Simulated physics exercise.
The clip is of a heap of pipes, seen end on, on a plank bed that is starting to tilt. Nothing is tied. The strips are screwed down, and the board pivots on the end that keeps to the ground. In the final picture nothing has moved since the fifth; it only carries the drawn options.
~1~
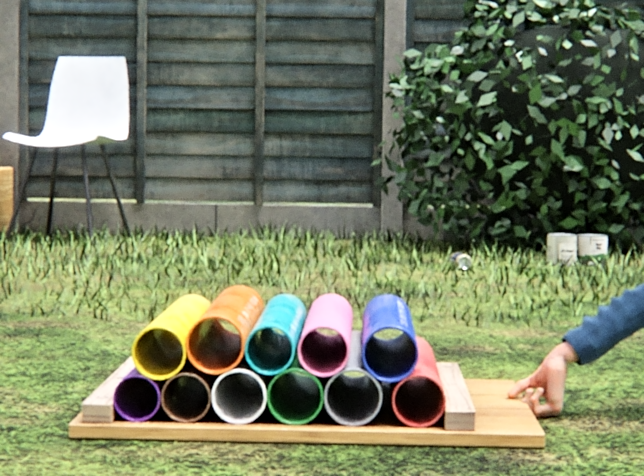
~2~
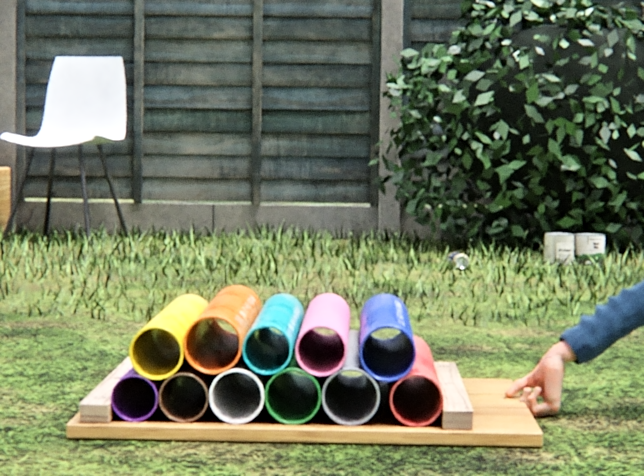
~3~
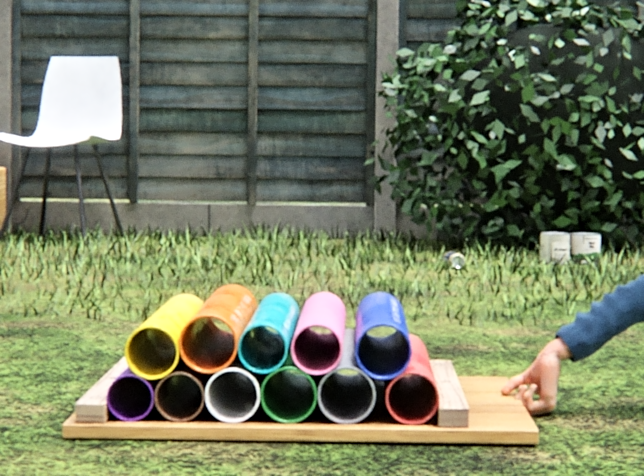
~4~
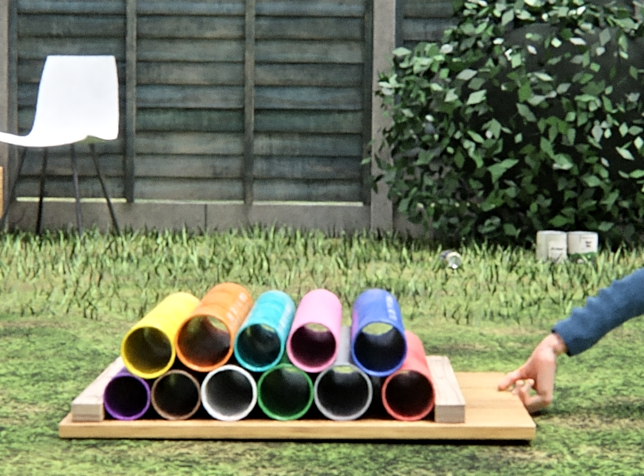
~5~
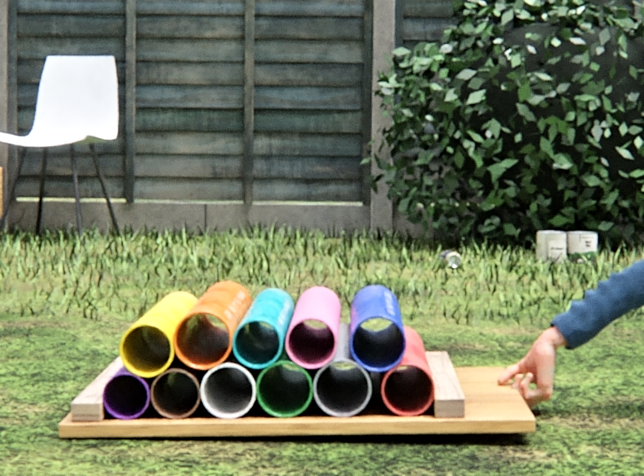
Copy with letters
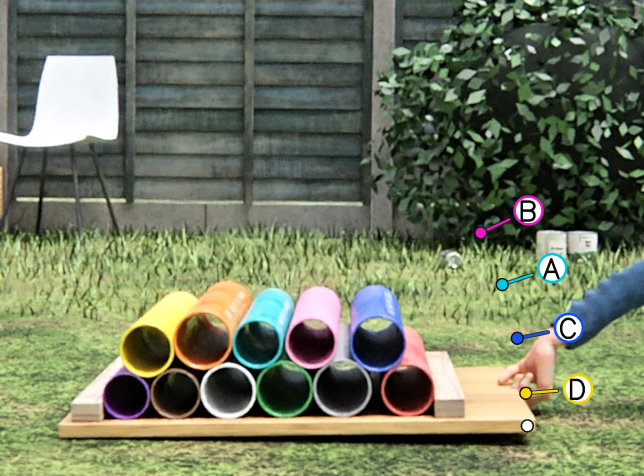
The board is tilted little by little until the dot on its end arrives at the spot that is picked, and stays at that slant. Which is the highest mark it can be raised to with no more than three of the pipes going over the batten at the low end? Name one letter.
Stop at B.
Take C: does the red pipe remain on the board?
Yes.
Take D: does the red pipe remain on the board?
Yes.
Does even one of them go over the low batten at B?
Yes, at B.
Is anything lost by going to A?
Yes, at A.
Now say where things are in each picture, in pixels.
Grey pipe (353, 398); red pipe (419, 401); blue pipe (390, 354), in the first picture.
Blue pipe (388, 354); yellow pipe (157, 353), in the second picture.
Board (305, 396); grey pipe (346, 396); red pipe (413, 399); brown pipe (180, 398), in the third picture.
Board (302, 393); white pipe (229, 394); brown pipe (176, 396), in the fourth picture.
Board (302, 390); brown pipe (176, 394), in the fifth picture.
On the copy, A at (502, 285); B at (481, 233); C at (517, 339); D at (526, 393); the white dot at (528, 426).
On B. First, board at 16°.
Then, board at 26°.
Finally, board at 26°, two over the low batten (yellow, orange).
By contrast, A one over the low batten (yellow); C none over the low batten; D none over the low batten.
